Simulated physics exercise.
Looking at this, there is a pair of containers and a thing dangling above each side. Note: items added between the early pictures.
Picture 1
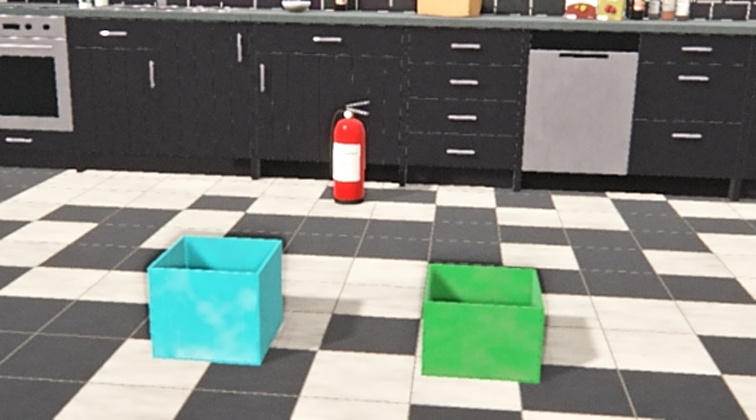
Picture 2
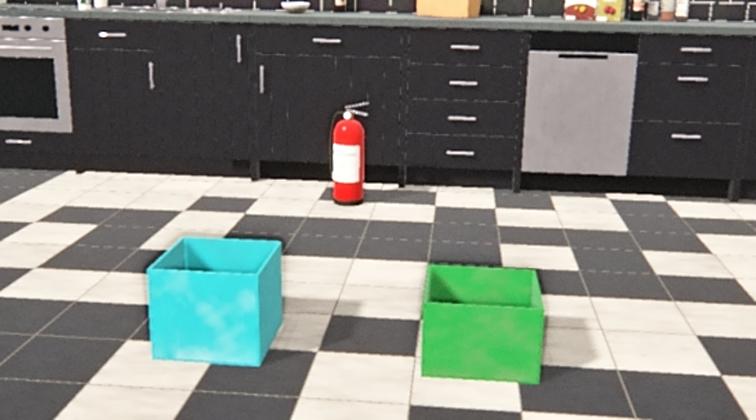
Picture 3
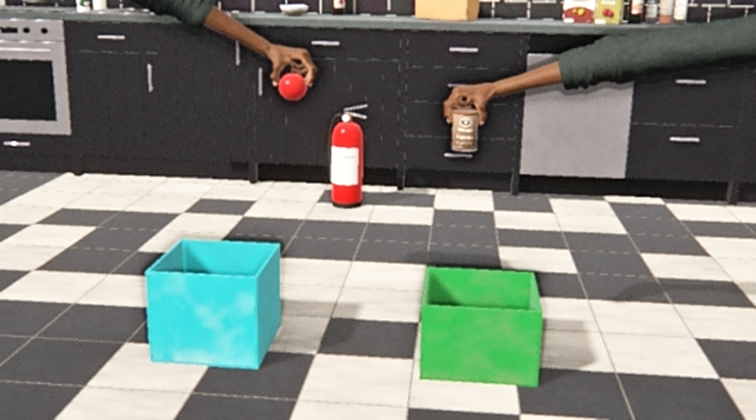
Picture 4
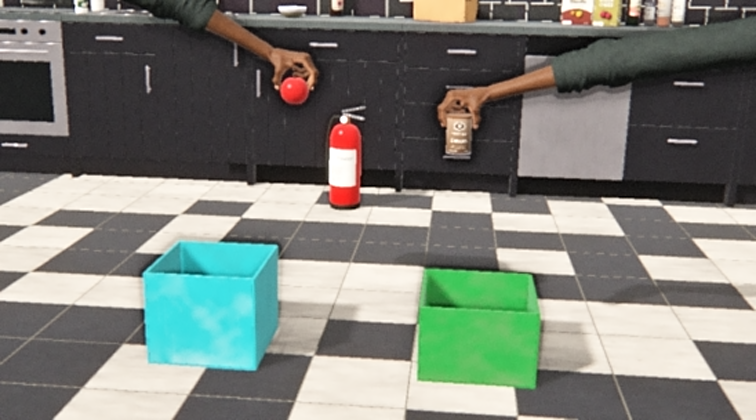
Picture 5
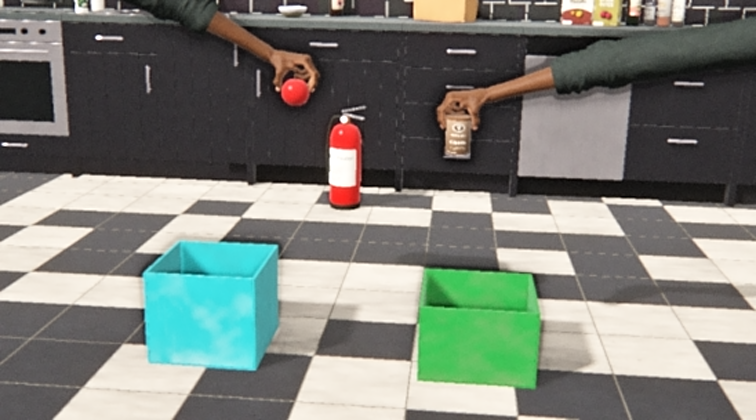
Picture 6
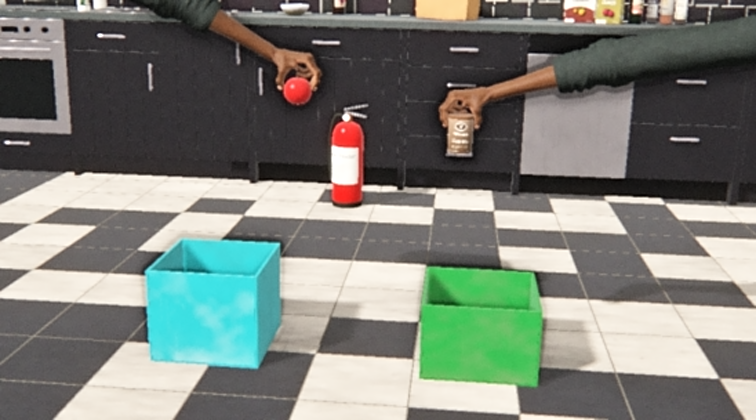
Two hands reached in above a blue box and a green box on a checkered kitchen floor, the left holding a red apple and the right a brown tin, then stayed almost still.
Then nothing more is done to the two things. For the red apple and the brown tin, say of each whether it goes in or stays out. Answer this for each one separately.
Red apple: Out; brown tin: In.
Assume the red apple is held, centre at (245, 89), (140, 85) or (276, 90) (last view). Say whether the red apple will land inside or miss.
Try 1: It gets in. Try 2: It stays out. Try 3: It stays out.
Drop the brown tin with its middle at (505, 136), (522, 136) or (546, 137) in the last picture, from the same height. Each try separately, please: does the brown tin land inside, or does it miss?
The first try it gets in; the second it gets in; the third it gets in.
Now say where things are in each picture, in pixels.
The first frame shows left basket (220, 297).
The second frame shows right basket (480, 321).
The third frame shows still on the way; red apple (293, 87); left basket (218, 301).
The fourth frame shows still on the way; brown tin (459, 134); right basket (477, 326).
The fifth frame shows still on the way; red apple (296, 92); left basket (215, 302).
The sixth frame shows in place, still held; red apple (298, 91); brown tin (461, 134); right basket (479, 324).
Then, 0.24 s on from there, red apple on its way down near (298, 159); brown tin on its way down near (457, 201).
Then, 0.40 s on from there, red apple on its way down near (298, 299); brown tin on its way down near (451, 339).
In the end, the red apple ends up outside, near (298, 336); the brown tin drops into the container, near (451, 338).
